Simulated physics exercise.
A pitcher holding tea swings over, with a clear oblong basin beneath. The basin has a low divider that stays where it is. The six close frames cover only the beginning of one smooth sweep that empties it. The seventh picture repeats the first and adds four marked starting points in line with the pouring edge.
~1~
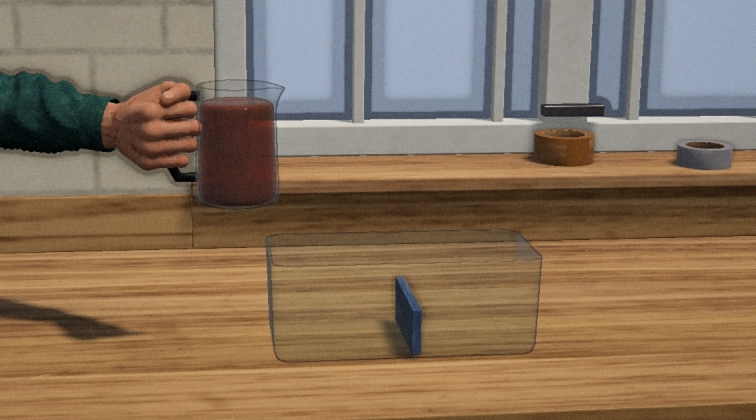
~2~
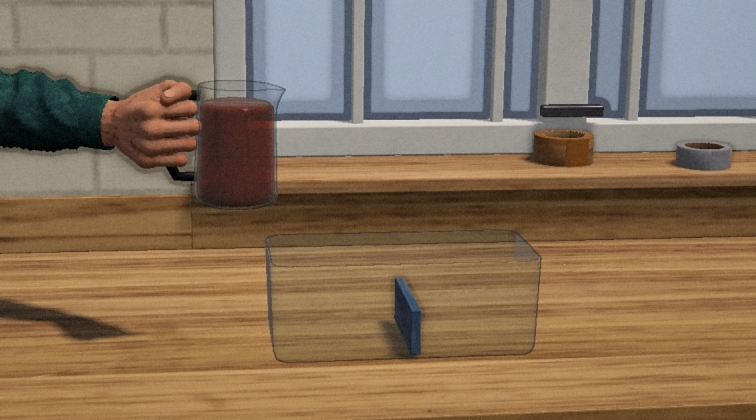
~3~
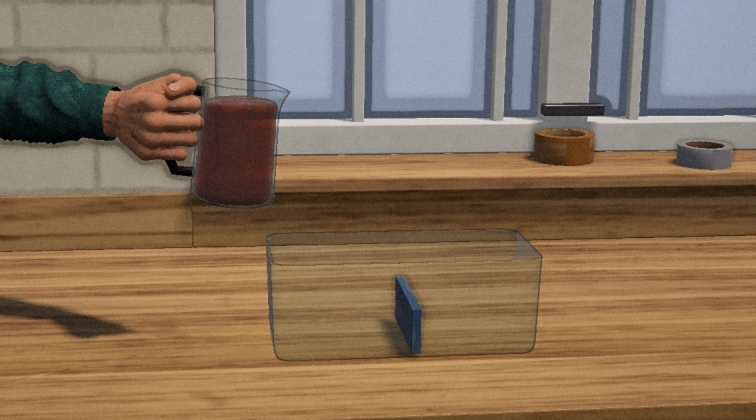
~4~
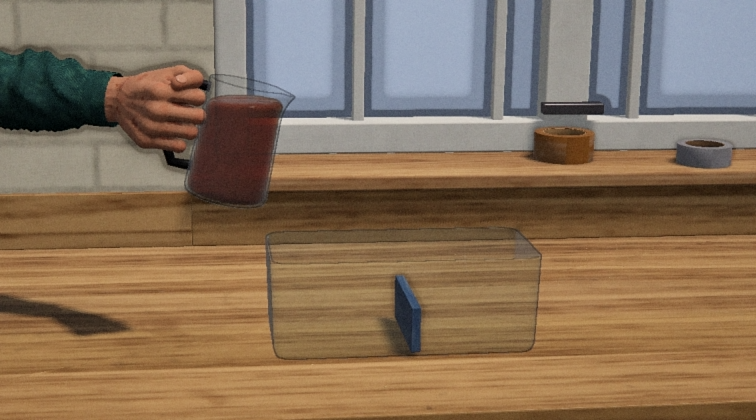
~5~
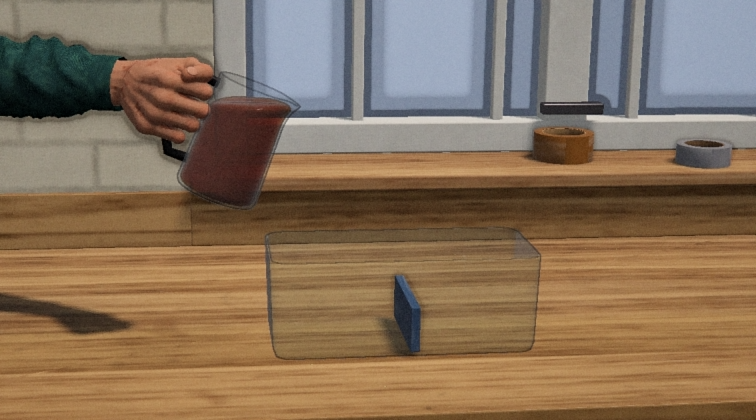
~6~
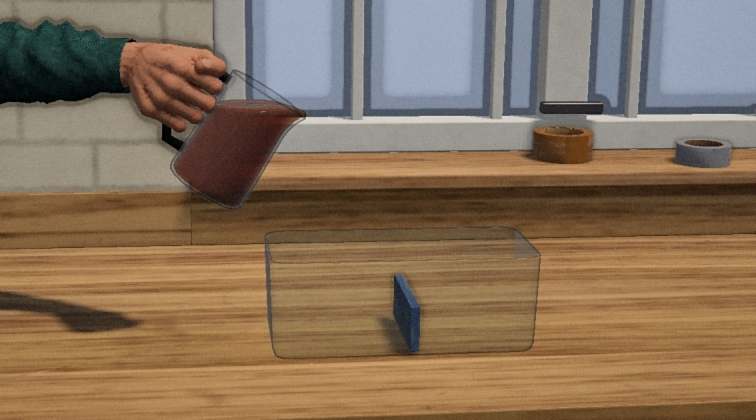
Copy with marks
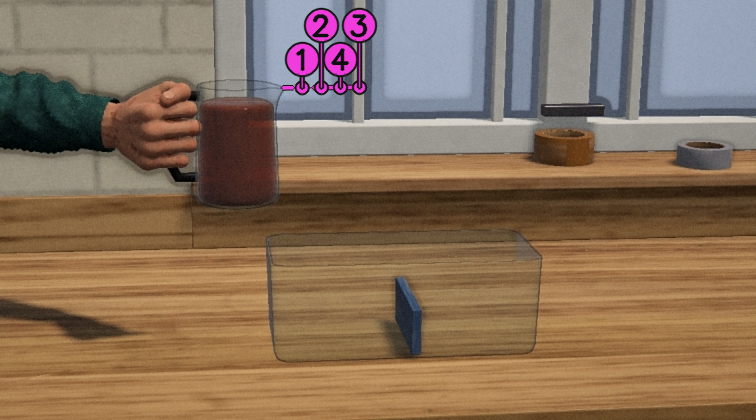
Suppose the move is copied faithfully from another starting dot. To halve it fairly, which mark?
4.
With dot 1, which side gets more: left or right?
The left one.
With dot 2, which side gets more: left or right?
The left side.
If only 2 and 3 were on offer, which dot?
It is 3.
On the marked copy, 1 at (302, 87); 2 at (321, 87); 3 at (359, 87); 4 at (340, 87).
If 1 is chosen, about 94 % ends left of the wall and 4 % right of it; 3 % is lost outside.
If 2 is chosen, about 85 % ends left of the wall and 11 % right of it; 4 % is lost outside.
If 3 is chosen, about 25 % ends left of the wall and 74 % right of it.
If 4 is chosen, about 49 % ends left of the wall and 49 % right of it.
